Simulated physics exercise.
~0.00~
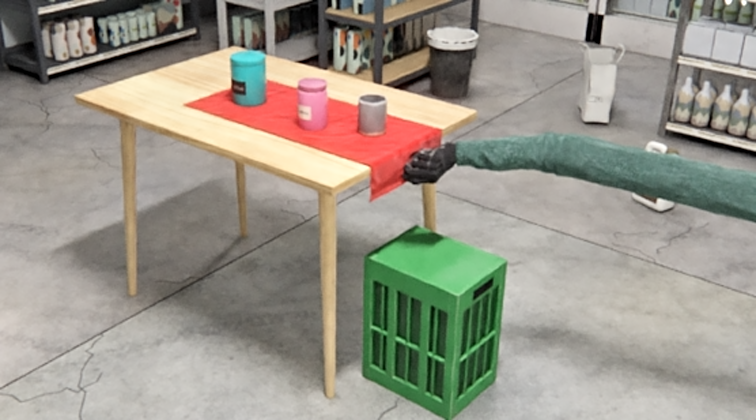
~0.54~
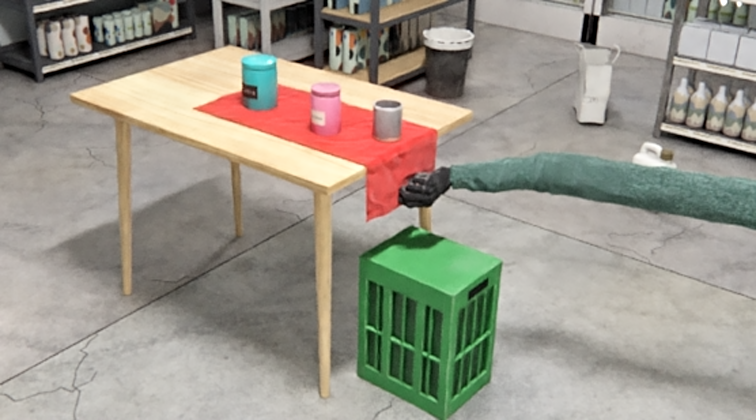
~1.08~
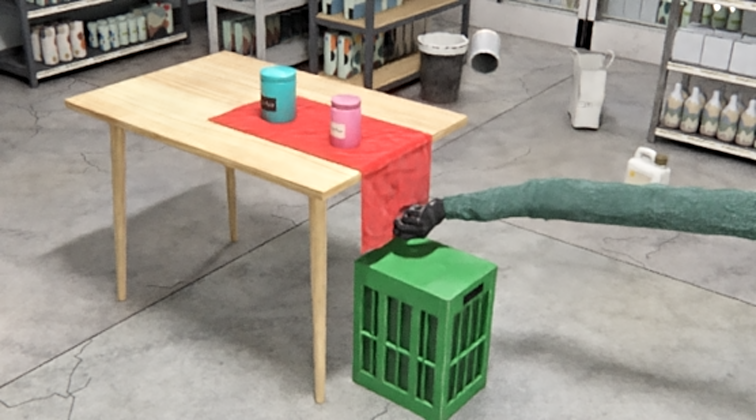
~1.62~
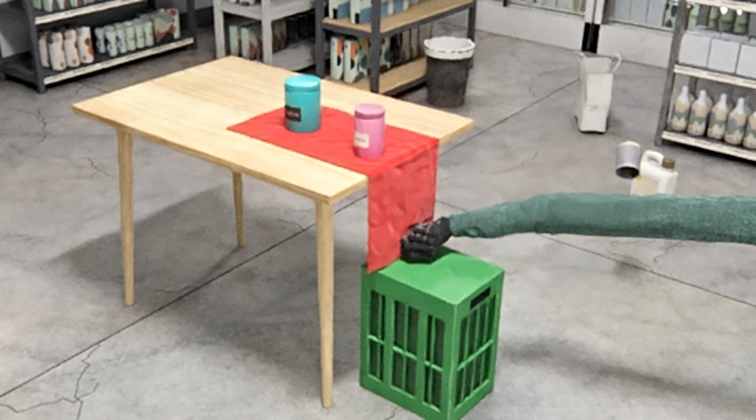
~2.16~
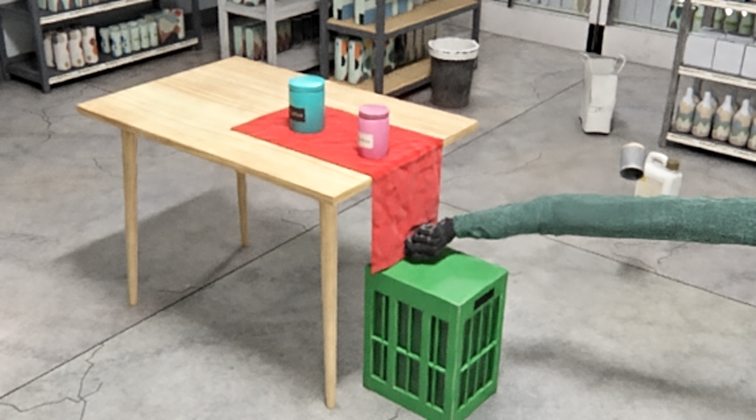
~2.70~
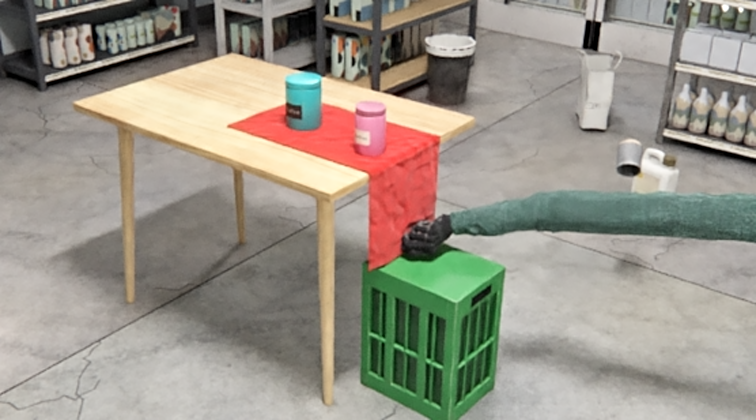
The clip opens on a wooden table where a turquoise canister, a pink jar and a grey mug stand on a red cloth, while a black-gloved hand on a green-sleeved arm holds its hanging end above a green crate. The hand draws the cloth slowly downward, and all three containers ride toward the right. As the hem nears the crate, the grey mug leaves the table and flies off to the right, coming to rest by a pale jug on the floor. The hand stops with the hem at the crate's top, and the canister and jar remain upright on the table.
